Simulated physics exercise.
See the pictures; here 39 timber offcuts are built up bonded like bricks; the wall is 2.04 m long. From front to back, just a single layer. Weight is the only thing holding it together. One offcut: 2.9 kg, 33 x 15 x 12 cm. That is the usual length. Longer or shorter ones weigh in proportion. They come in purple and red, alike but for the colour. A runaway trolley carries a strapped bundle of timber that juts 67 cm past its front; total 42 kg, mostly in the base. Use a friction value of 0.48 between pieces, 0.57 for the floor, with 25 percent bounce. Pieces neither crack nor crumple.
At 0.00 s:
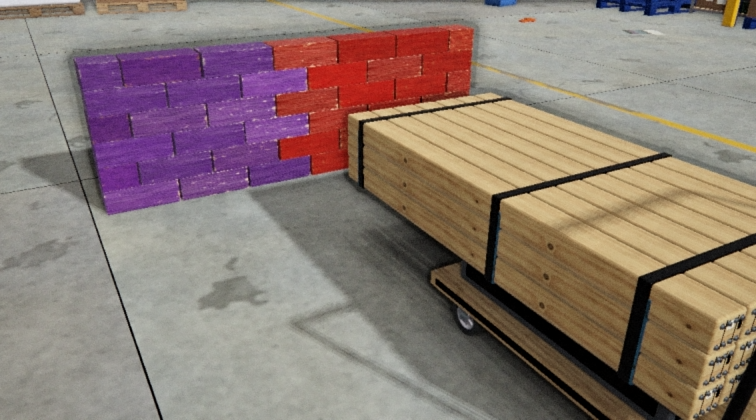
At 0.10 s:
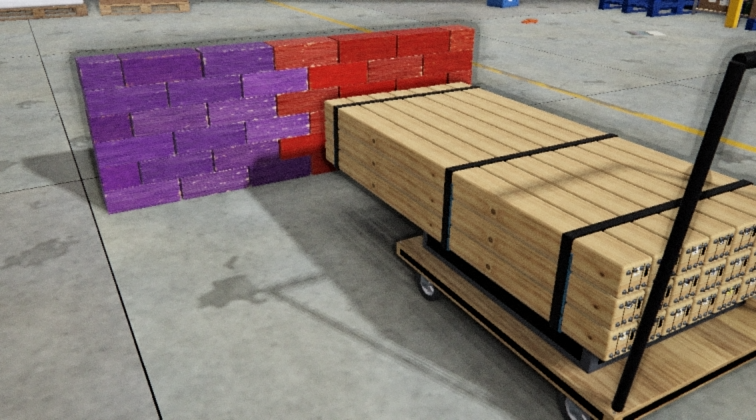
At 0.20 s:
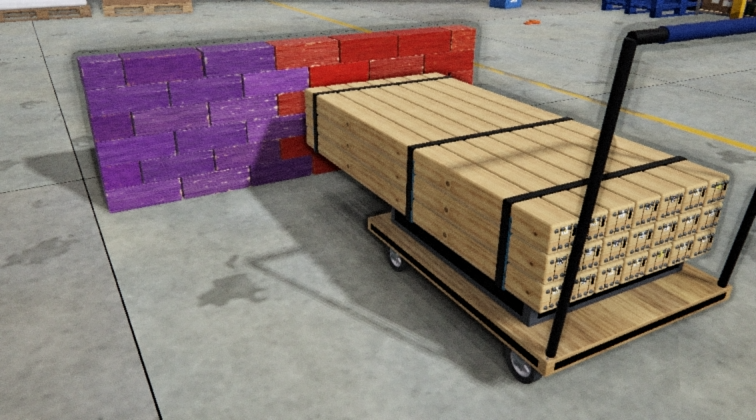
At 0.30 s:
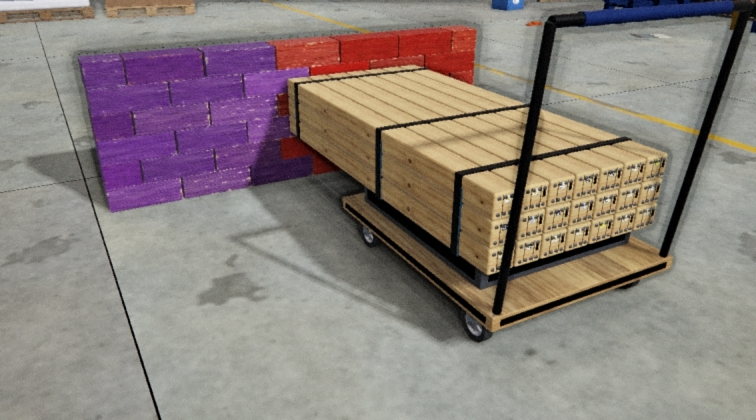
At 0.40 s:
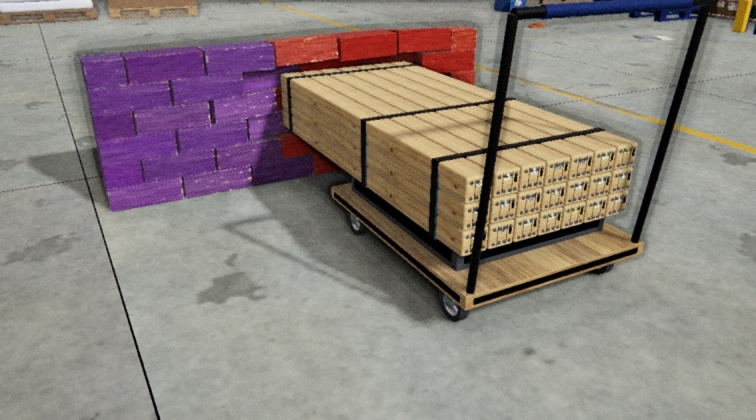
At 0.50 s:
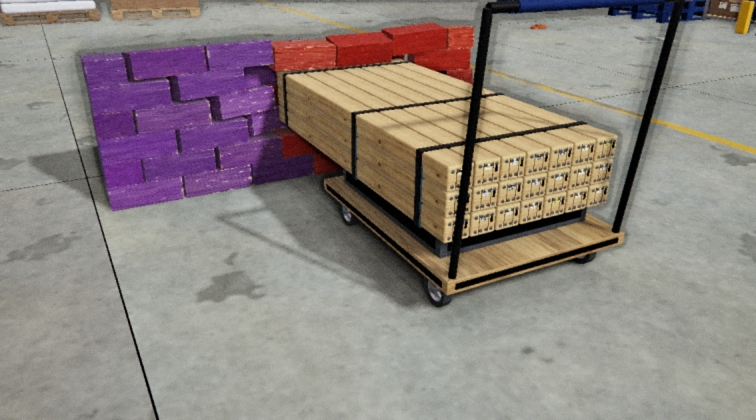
A flatbed trolley with a dark upright handle, stacked with strapped pale timber beams, stands on a grey concrete warehouse floor, seen from slightly above. Beyond it is a low wall of brick-like wooden blocks, purple on the left and red on the right. The load moves back and leftward into the red part, shifting and tilting blocks on both sides, while the view moves slightly.
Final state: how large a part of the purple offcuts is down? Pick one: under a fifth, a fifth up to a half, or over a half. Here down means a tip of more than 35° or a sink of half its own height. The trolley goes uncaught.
A fifth up to a half.
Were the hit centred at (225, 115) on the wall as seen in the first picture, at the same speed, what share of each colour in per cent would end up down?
For purple it's 70 per cent, for red 20 per cent.
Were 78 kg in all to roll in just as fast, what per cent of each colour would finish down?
That would leave purple at 30 and red at 70 per cent.
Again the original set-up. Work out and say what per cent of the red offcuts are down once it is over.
Taking the red group, 70 in a hundred end up down.
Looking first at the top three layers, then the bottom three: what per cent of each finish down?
Of the top ones 70 percent, of the bottom ones 30 percent.
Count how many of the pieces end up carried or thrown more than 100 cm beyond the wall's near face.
About 4 of them.
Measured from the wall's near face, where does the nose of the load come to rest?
It sits some 75 cm past it.
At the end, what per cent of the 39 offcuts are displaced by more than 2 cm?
It comes to 60 percent shifted.
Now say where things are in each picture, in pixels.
In the first picture (each place is the centre of the face we see best; the camera moves round a little), load (354, 138) 69 cm short of the wall; top purple offcut (239, 63); top red offcut (368, 49); all as stacked.
In the second picture, load (330, 122) 47 cm short of the wall; top purple offcut (240, 62).
In the third picture, load (310, 109) 25 cm short of the wall; top purple offcut (241, 62).
In the fourth picture, load (292, 98) 33 mm short of the wall; top purple offcut (241, 62).
In the fifth picture, load (285, 92) 9 cm into the wall's line; top purple offcut (241, 60) moved 16 mm; top red offcut (370, 47) moved 25 mm; steepest lean 7°, the offcut at (425, 40); 16 have shifted.
In the sixth picture, load (281, 88) 18 cm into the wall's line; top purple offcut (241, 55) tilted 7°; top red offcut (366, 55) tilted 13°; 23 have shifted.
By 0.74 s, load 34 cm past the wall's line, still rolling; 6 of the 18 purple offcuts down (12 of 39 in all colours); top purple offcut tilted 39°, 6 cm lower; top red offcut 35 mm lower.
By 1.16 s, load 57 cm past the wall's line, still rolling; 6 of the 18 purple offcuts down (18 of 39 in all colours); top purple offcut tilted 39°, 54 cm lower; top red offcut 35 mm lower.
When it is over (2.8 s), load 77 cm past the wall's line, stopped; 6 of the 18 purple offcuts down (20 of 39 in all colours); top purple offcut on its side; top red offcut 35 mm lower. That is 33 per cent. In pixels of the last frame, middles, top purple offcut near (146, 125), top red offcut near (319, 37).
